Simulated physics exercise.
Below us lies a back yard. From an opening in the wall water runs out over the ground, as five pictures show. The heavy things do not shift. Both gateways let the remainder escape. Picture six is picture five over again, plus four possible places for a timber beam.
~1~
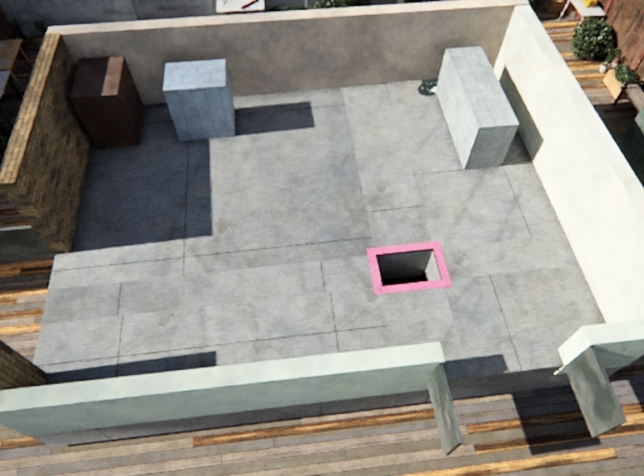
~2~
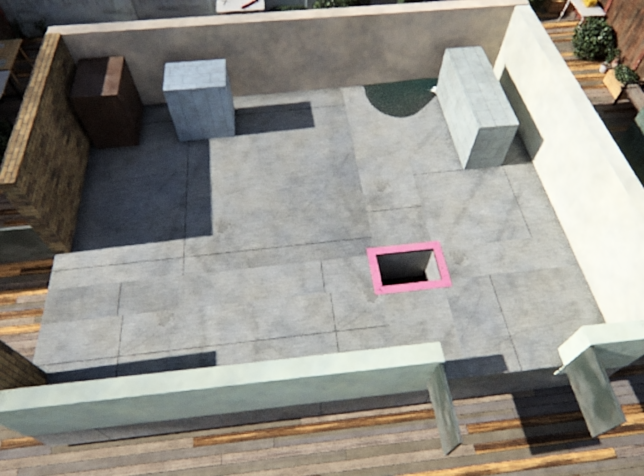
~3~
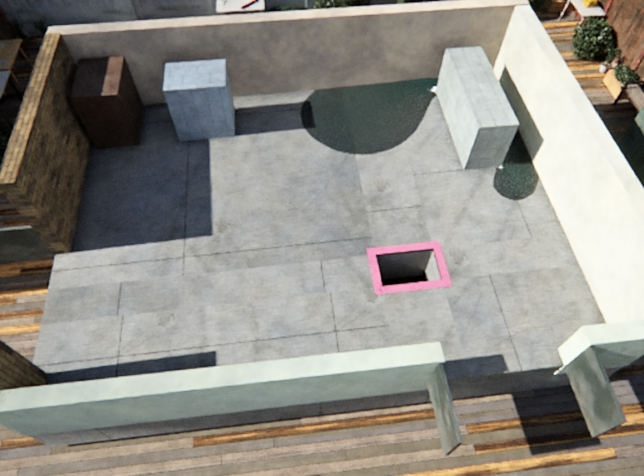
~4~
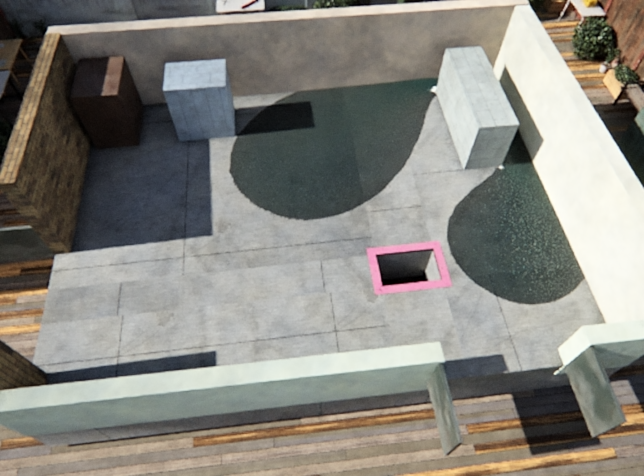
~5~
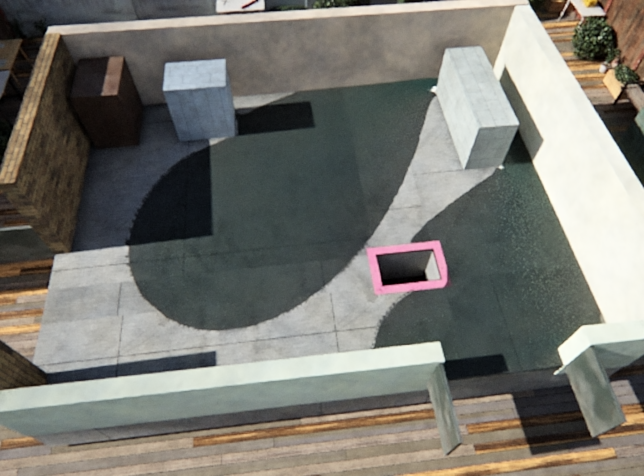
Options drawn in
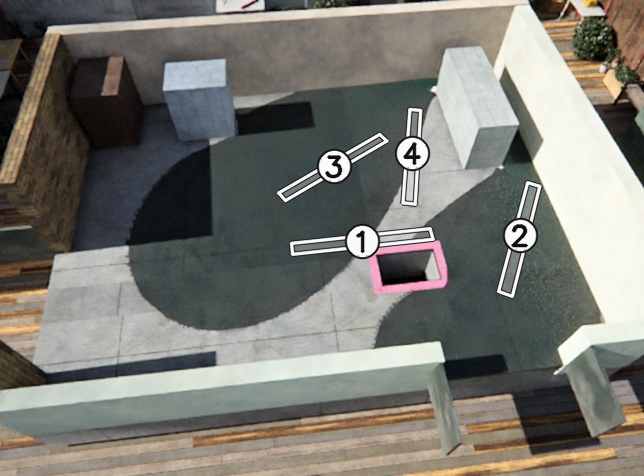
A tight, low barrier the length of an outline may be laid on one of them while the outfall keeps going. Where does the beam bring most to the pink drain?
Place 2.
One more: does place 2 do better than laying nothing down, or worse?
Better.
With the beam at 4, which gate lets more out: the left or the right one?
More leaves on the left.
On the marked copy, 1 from (292, 248) to (431, 233); 2 from (505, 293) to (533, 184); 3 from (282, 196) to (383, 137); 4 from (409, 203) to (415, 109).
Choosing 1, about 7 % of the stream goes into the pink drain, about 93 % out by the gates.
Choosing 2, about 21 % of the stream goes into the pink drain, about 79 % out by the gates.
Choosing 3, about 8 % of the stream goes into the pink drain, about 92 % out by the gates.
Choosing 4, about 8 % of the stream goes into the pink drain, about 91 % out by the gates.
